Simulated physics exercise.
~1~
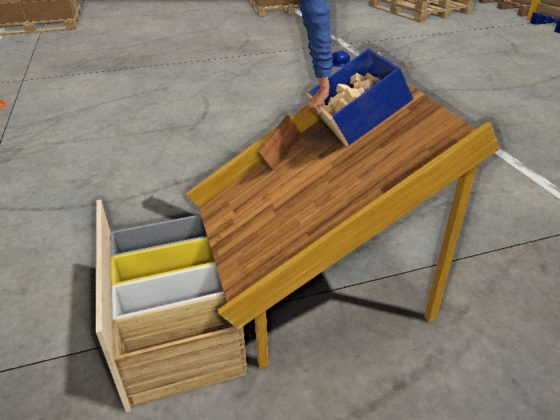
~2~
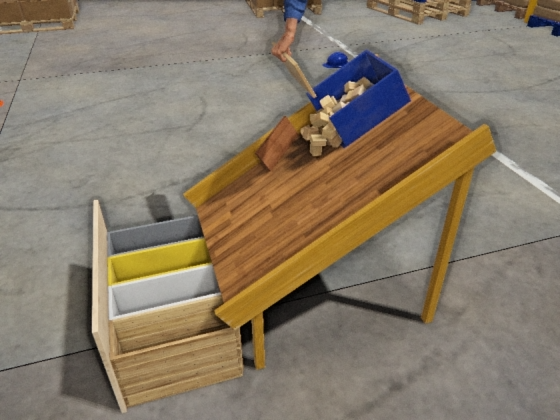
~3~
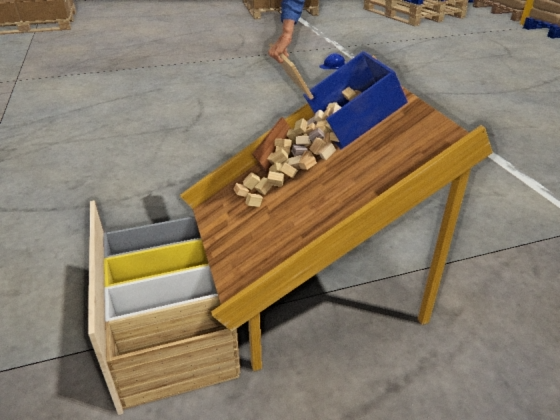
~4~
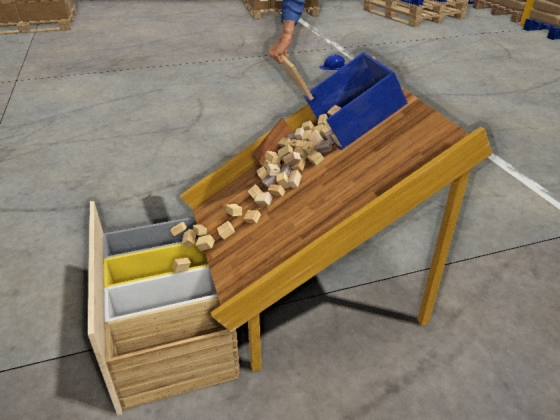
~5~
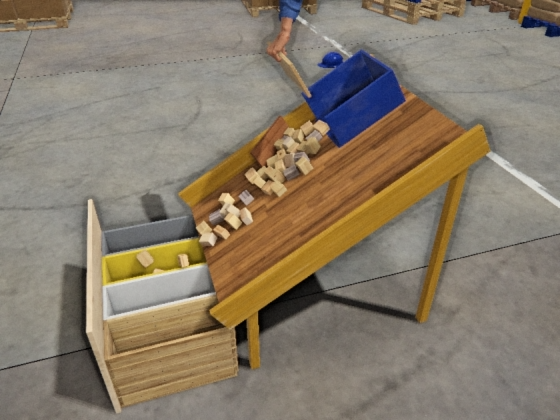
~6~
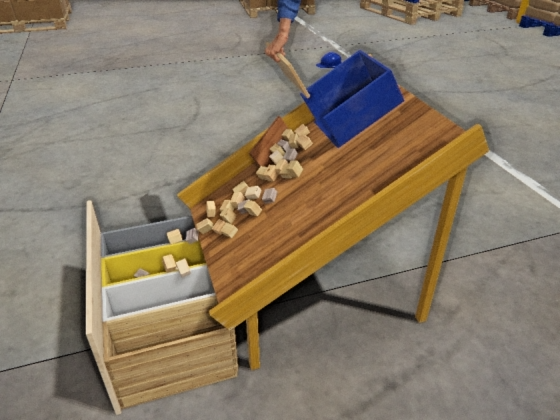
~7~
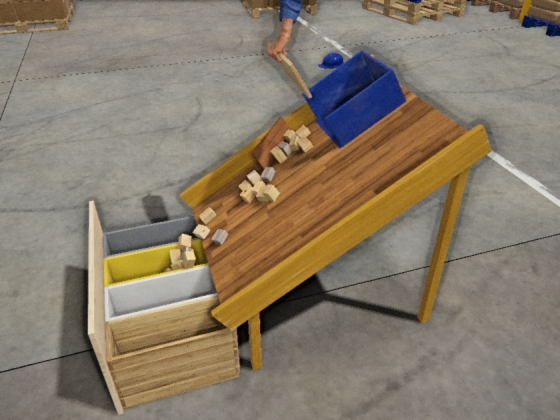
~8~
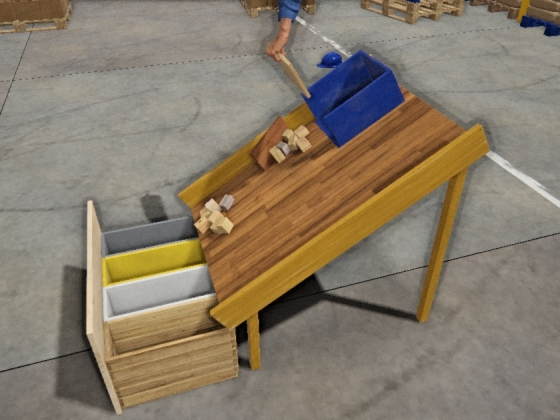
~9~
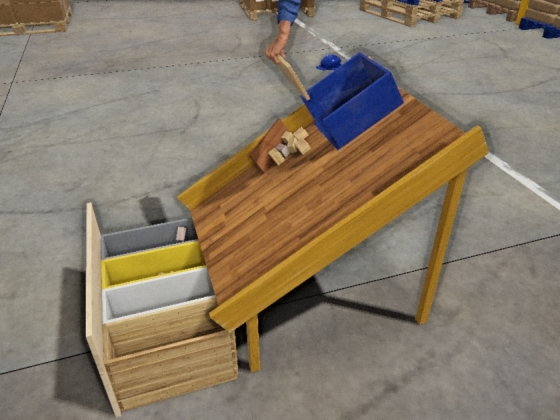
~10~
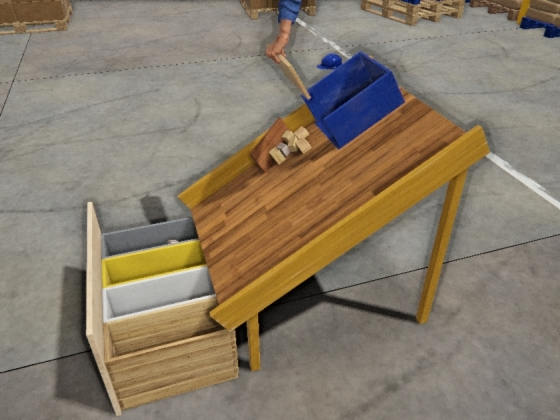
To begin with, a hand reaches to the front of a blue pen full of wooden blocks at the top of a sloping wooden table. The hand lifts the gate up and away to the left, and the blocks start to spill out. They tumble down to the left in a loose stream past a small angled board, and the pen empties. The first ones drop off the lower edge around the yellow and grey containers, and more follow in clumps. At the end, a small cluster stays at rest by the angled board, while the hand still holds the gate clear.
